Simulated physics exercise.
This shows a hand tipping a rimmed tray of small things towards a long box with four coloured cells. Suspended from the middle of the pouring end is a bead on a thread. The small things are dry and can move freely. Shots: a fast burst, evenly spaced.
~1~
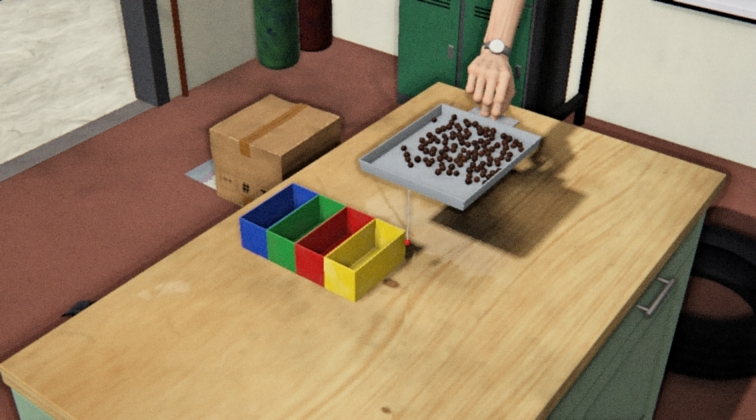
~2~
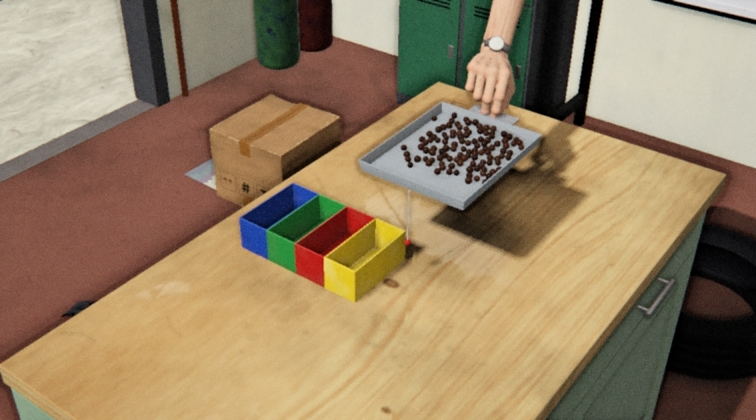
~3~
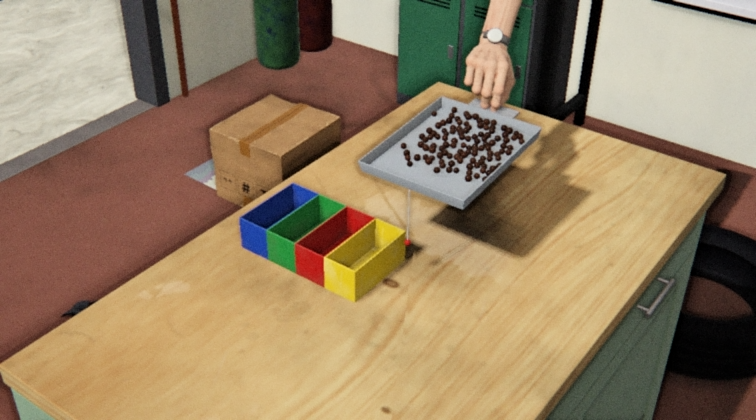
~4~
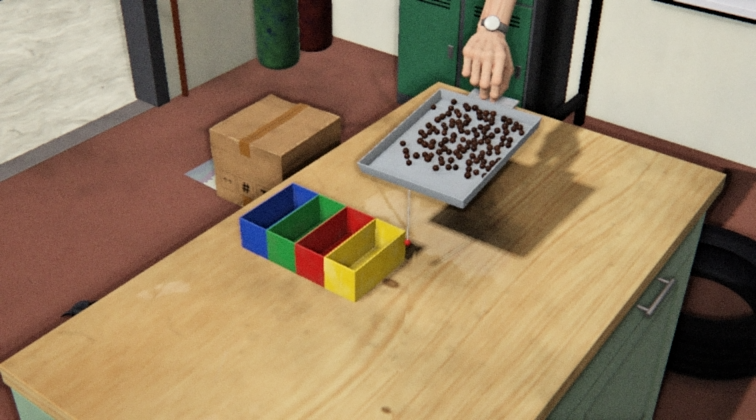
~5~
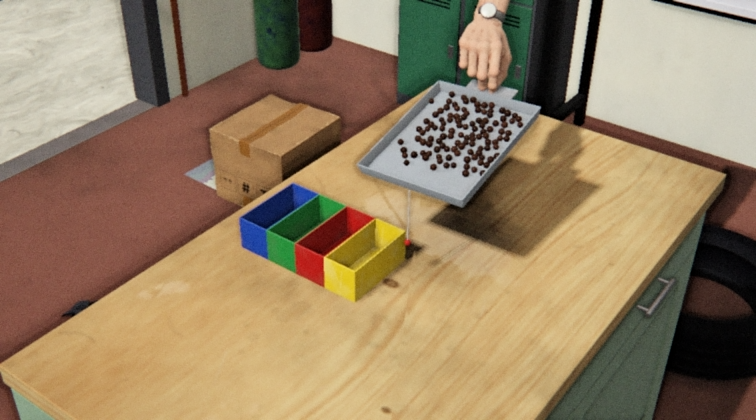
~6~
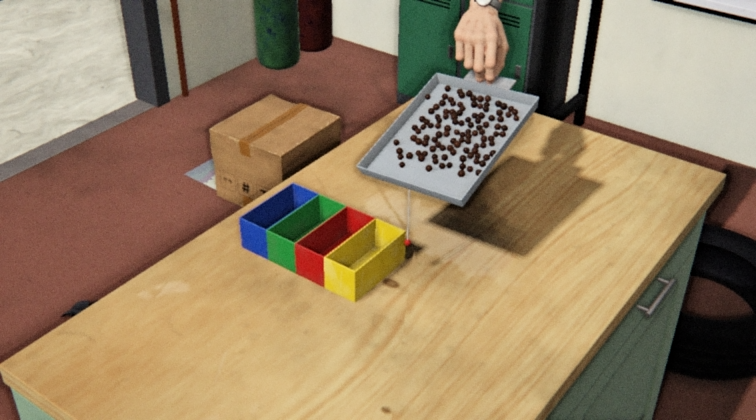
A hand wearing a watch raised the far end of a grey tray of small brown balls, steadily tilting it towards the blue, green, red and yellow boxes on a wooden worktop.
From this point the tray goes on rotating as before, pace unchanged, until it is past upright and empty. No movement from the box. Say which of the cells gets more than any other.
That would be the yellow cell.
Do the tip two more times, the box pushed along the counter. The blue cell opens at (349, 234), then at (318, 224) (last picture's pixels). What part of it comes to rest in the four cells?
Well, you'd get about 100 per cent and then about 100 per cent.
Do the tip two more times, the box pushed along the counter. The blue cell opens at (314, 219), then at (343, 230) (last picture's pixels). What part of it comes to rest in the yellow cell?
The first try yields 20% and the second yields 0%.
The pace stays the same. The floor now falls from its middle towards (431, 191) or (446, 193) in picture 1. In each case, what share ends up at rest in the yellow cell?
The share is 0 per cent in the first and 0 per cent in the second.
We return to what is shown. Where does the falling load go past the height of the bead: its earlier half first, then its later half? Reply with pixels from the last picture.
I'd say close to (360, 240) at first and close to (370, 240) later on.
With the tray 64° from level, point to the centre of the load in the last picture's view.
Roughly (390, 177).
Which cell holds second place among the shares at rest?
Next after the leader comes the cell in red.
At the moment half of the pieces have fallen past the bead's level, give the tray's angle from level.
100° or so.
Soon, tray tipped steeply; most on the tray; a small part in the yellow cell; a stray few in the red cell; a small part falling or outside the box.
A while on, tray tipped past a quarter turn; a small part on the tray; about a third in the yellow cell; a small part in the red cell; a stray few in the green cell; about a third falling or outside the box.
Towards the end, tray tipped past a quarter turn; about half in the yellow cell; about a quarter in the red cell; a stray few in the green cell; about a quarter falling or outside the box.
Finally, tray tipped past a quarter turn; about half in the yellow cell; about a quarter in the red cell; a stray few in the green cell; none in the blue cell; about a quarter outside the box.
